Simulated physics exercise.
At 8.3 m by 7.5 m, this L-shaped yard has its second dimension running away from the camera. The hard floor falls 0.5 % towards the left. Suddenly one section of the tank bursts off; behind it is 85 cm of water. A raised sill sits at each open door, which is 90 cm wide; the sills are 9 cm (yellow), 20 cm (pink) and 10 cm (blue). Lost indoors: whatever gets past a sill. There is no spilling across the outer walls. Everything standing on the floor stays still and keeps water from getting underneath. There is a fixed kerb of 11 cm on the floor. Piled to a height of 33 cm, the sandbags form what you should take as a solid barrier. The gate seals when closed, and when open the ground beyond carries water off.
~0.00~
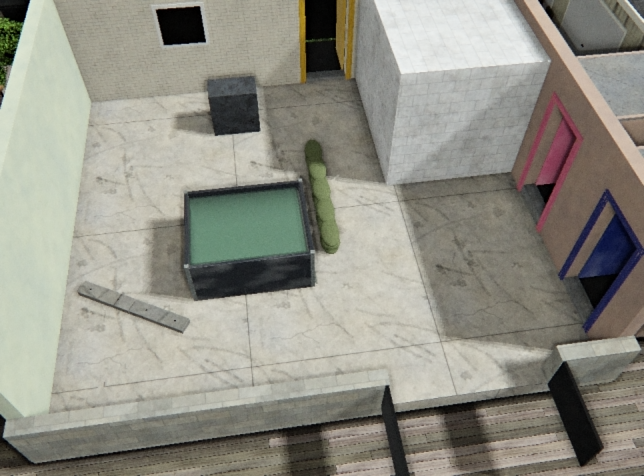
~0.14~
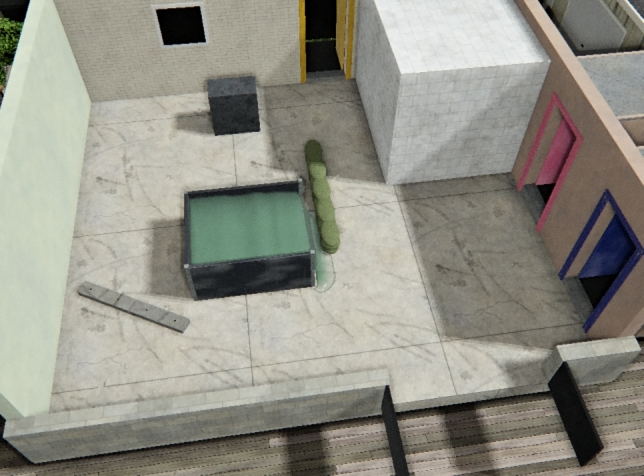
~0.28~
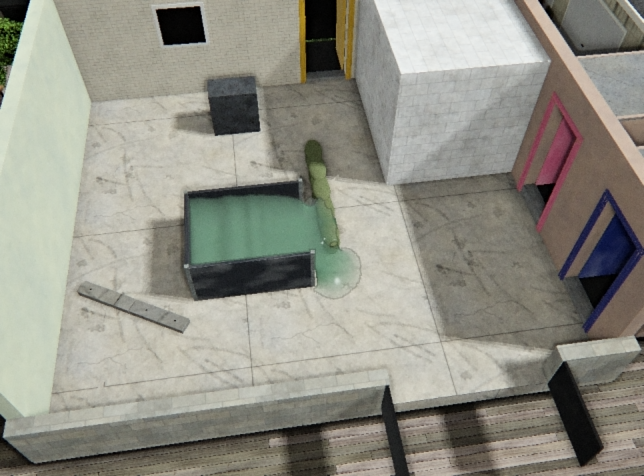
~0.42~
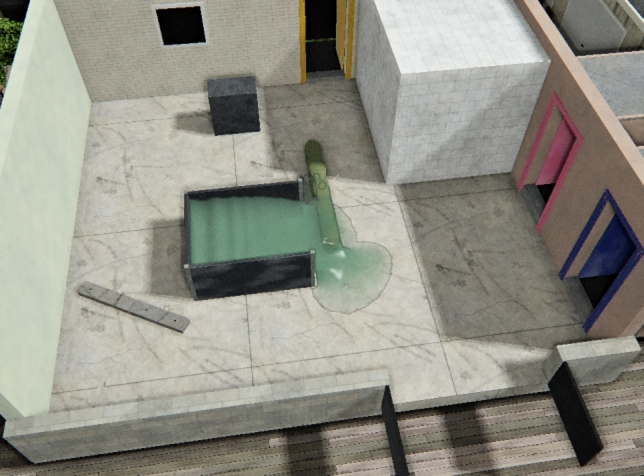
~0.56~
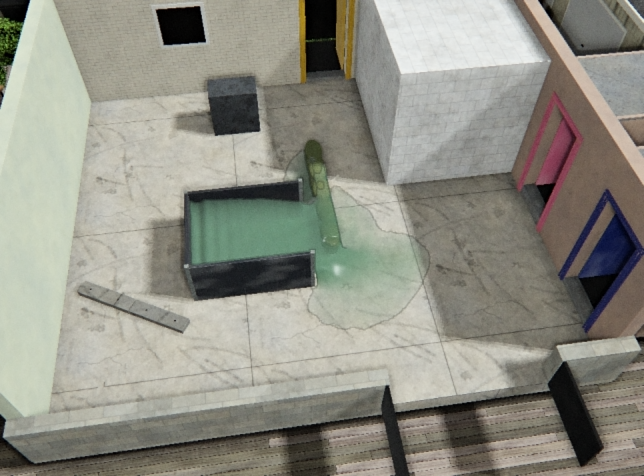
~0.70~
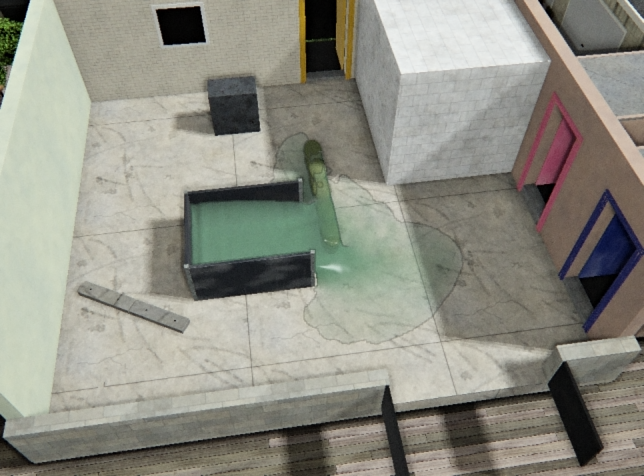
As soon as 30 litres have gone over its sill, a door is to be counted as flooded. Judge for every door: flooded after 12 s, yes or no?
Verdicts: Yellow door, no; pink door, no; blue door, yes.
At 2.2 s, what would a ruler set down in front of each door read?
Yellow 1 cm, pink 18 cm, blue 20 cm.
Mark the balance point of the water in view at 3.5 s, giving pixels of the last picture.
I'd put it close to (356, 234).
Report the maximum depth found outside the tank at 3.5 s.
Depth max: Approx. 22 cm.
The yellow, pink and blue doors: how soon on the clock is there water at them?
Times - yellow 2.4 s, pink 1.4 s, blue 1.3 s.
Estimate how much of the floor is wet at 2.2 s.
Covered: Roughly 45 per cent.
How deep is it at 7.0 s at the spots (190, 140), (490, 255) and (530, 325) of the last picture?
Spot one 1 cm, spot two 5 cm, spot three 7 cm.
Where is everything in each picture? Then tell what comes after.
The first frame shows the tank at (247, 225) is whole and still, 85 cm deep.
In the second frame, the front is at (322, 288), 0.9 m from the gap at (305, 237); 0.4 m2 of floor is under water; 85 cm left at the back of the tank.
In the third frame, water pours out at (305, 240) and has run 1.2 m, to (313, 198); deepest outside 51 cm, 85 cm at the tank's back.
In the fourth frame, the front is at (309, 178), 1.7 m from the gap at (305, 241); 2.4 m2 of floor is under water; 79 cm left at the back of the tank.
In the fifth frame, the front is at (305, 154), 2.4 m from the gap at (305, 241); 4.5 m2 of floor is under water; 72 cm left at the back of the tank.
In the sixth frame, the front is at (301, 136), 2.9 m from the gap at (305, 241); 6.6 m2 of floor is under water; 72 cm left at the back of the tank.
After 1.4 s water covers 40 % of the floor and is deepest (52 cm) near (316, 235); yellow door not reached, pink door 5 cm at the sill, 0 L in, blue door 9 cm at the sill, 0 L in.
After 2.2 s water covers 45 % of the floor and is deepest (36 cm) near (316, 235); yellow door not reached, pink door 18 cm at the sill, 0 L in, blue door 20 cm at the sill, 22 L in.
After 3.5 s water covers 55 % of the floor and is deepest (22 cm) near (319, 251); yellow door 4 cm at the sill, 0 L in, pink door 15 cm at the sill, 1 L in, blue door 15 cm at the sill, 69 L in.
After 7.0 s water covers 60 % of the floor and is deepest (12 cm) near (318, 243); yellow door 4 cm at the sill, 0 L in, pink door 5 cm at the sill, 1 L in, blue door 7 cm at the sill, 78 L in.
After 12.0 s water covers 75 % of the floor and is deepest (7 cm) near (319, 251); yellow door 4 cm at the sill, 0 L in, pink door 4 cm at the sill, 1 L in, blue door 3 cm at the sill, 78 L in.
